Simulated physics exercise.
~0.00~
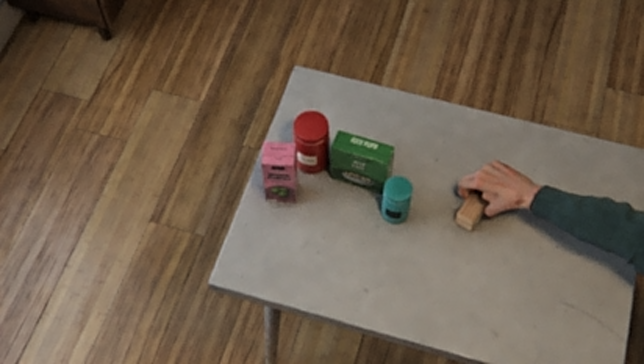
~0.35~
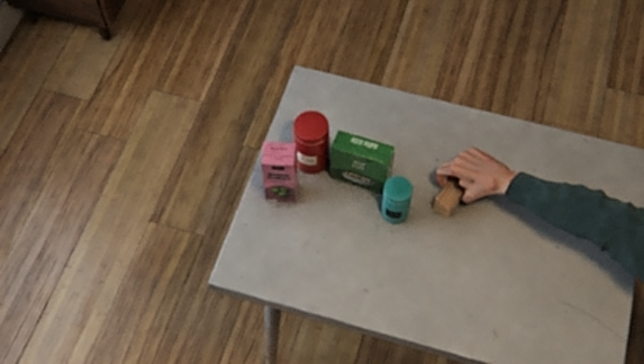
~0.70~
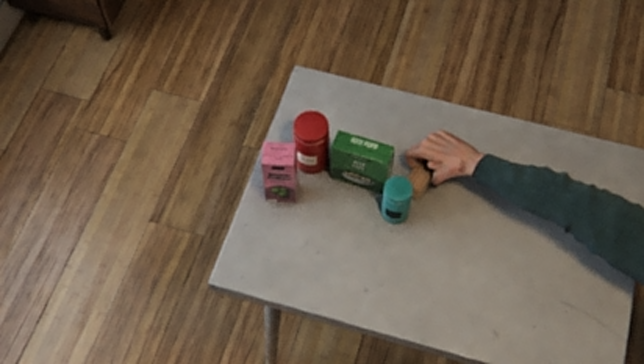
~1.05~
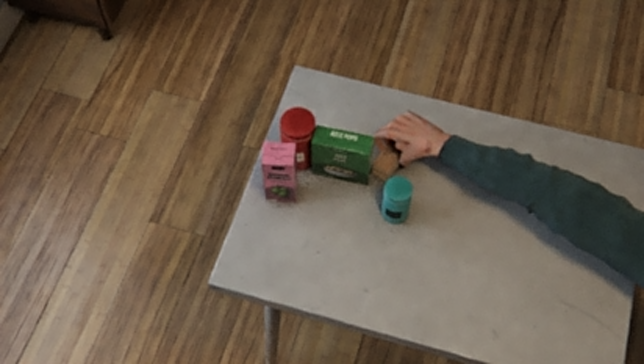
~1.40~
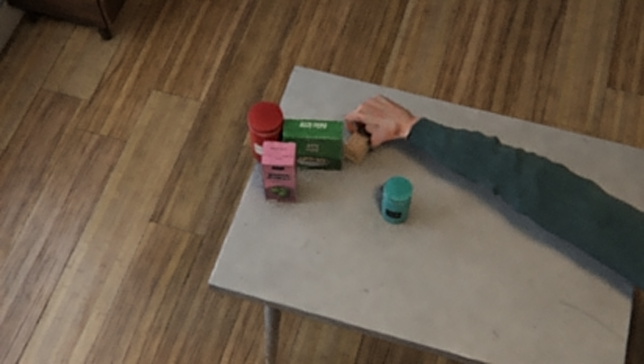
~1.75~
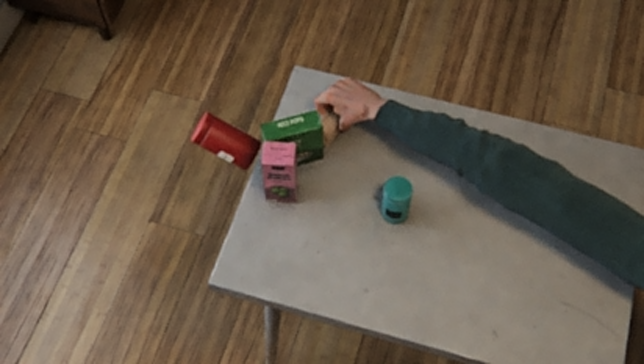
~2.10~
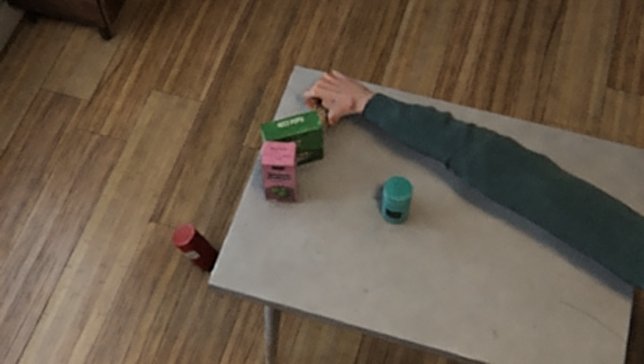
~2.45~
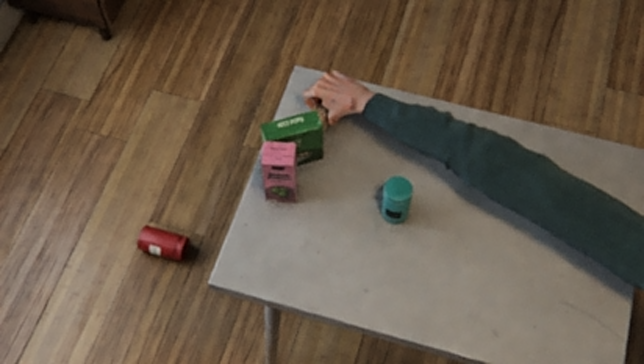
A red jar stands near the left end of a pale grey table on a wooden plank floor, seen from above, with a pink carton in front of it, a green packet beside it and a turquoise jar to the right. A hand in a dark green sleeve slides a small wooden block leftward and away, passing behind the turquoise jar. The block meets the green packet, which shoves the red jar toward the left edge. The red jar tips over the edge and drops, while the packet turns slightly and stops behind the carton. The hand halts near the far corner, and the red jar ends lying on its side on the floor, with the other three items still upright on the table.
